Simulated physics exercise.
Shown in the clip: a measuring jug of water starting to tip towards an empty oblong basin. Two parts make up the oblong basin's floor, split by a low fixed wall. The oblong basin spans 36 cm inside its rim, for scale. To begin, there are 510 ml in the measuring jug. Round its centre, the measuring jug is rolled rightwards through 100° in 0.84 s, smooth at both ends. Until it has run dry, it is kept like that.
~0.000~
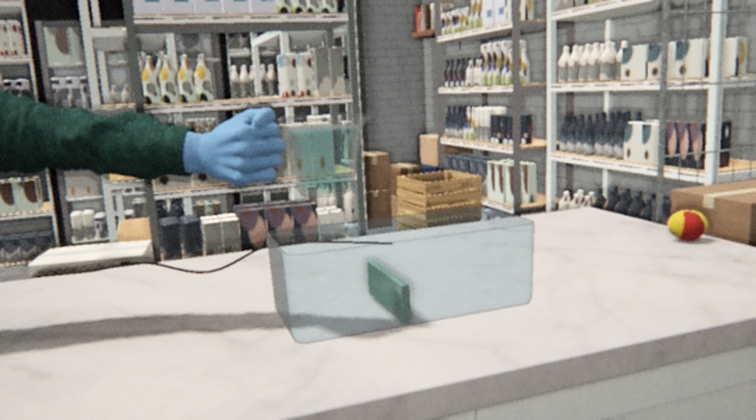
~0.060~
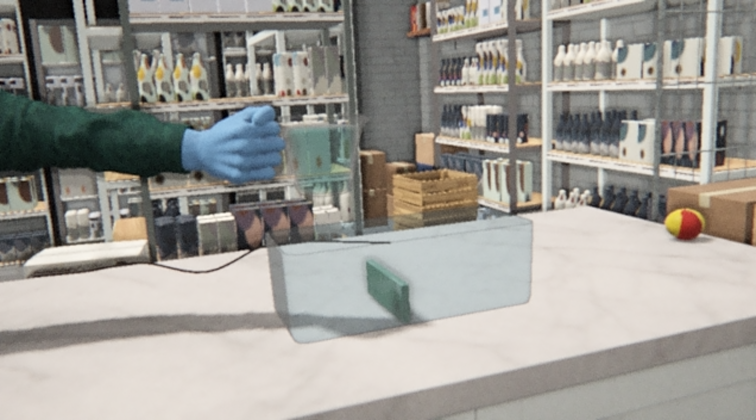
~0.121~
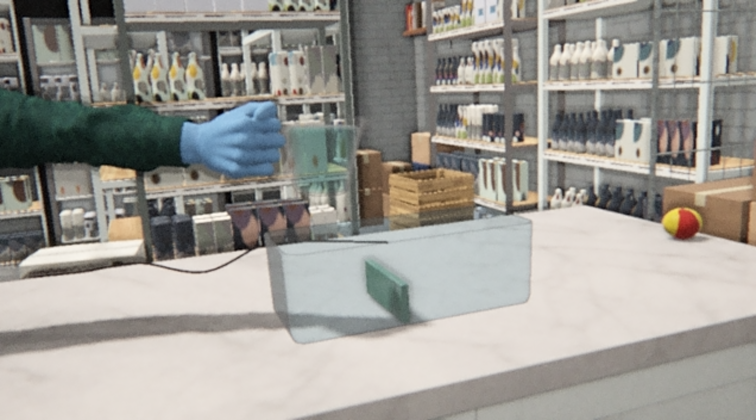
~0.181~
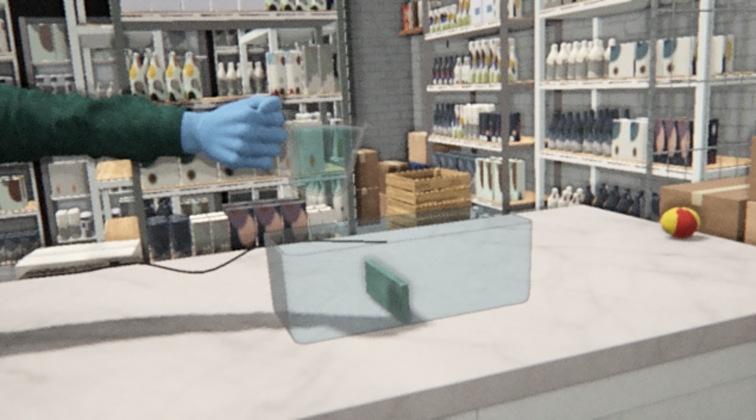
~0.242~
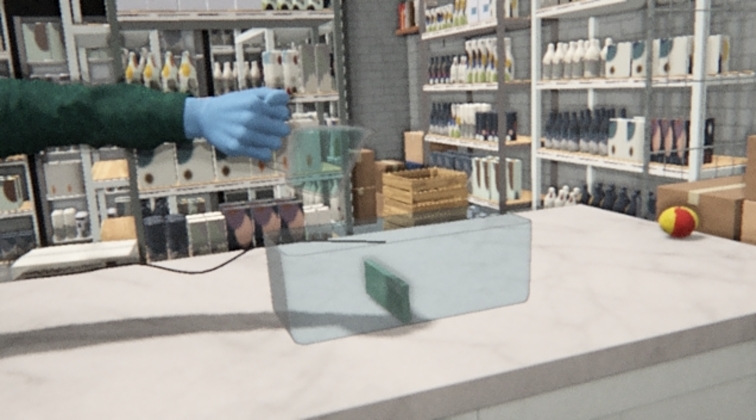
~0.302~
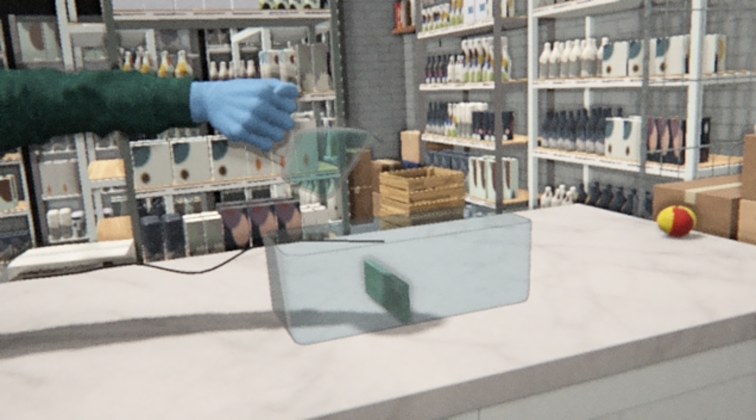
A blue-gloved hand on a dark green sleeved arm reaches in from the left, beside a clear jug of water above a pale marble counter in a shop. Below are a see-through oblong basin with a green upright piece, a wooden crate, stocked shelves behind, and a red and yellow ball at right. The jug tilts steadily rightwards while the view shifts slightly.
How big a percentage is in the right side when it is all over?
Roughly 96 per cent is in the right side.
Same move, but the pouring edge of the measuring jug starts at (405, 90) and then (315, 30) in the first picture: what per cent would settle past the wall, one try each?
Around 95 per cent first, around 45 per cent next.
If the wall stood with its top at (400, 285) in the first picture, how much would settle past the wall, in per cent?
In that case, some 85 percent.
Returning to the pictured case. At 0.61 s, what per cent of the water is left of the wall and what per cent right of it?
About 0 left, 28 right.
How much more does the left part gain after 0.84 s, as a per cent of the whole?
About 1 percent.
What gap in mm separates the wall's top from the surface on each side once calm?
Looks like roughly 54 mm on the left and roughly 38 mm on the right.
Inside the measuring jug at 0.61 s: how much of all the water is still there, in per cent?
Fraction remaining: Approx. 50 per cent.
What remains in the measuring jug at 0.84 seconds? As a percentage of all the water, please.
Remaining share: Approx. 8 %.
After 0.61 s the tilt is 83° and 50 per cent is still to pour, 0 is left of the wall and 28 right of it.
After 0.84 s the tilt is 100° and 8 per cent is still to pour, 3 is left of the wall and 81 right of it.
After 1.08 s the tilt is 100° and 0 per cent is still to pour, 3 is left of the wall and 96 right of it.
After 1.34 s the tilt is 100° and 0 per cent is still to pour, 4 is left of the wall and 96 right of it.
In the end 4 per cent lies left of the wall, 96 right of it and 1 outside.
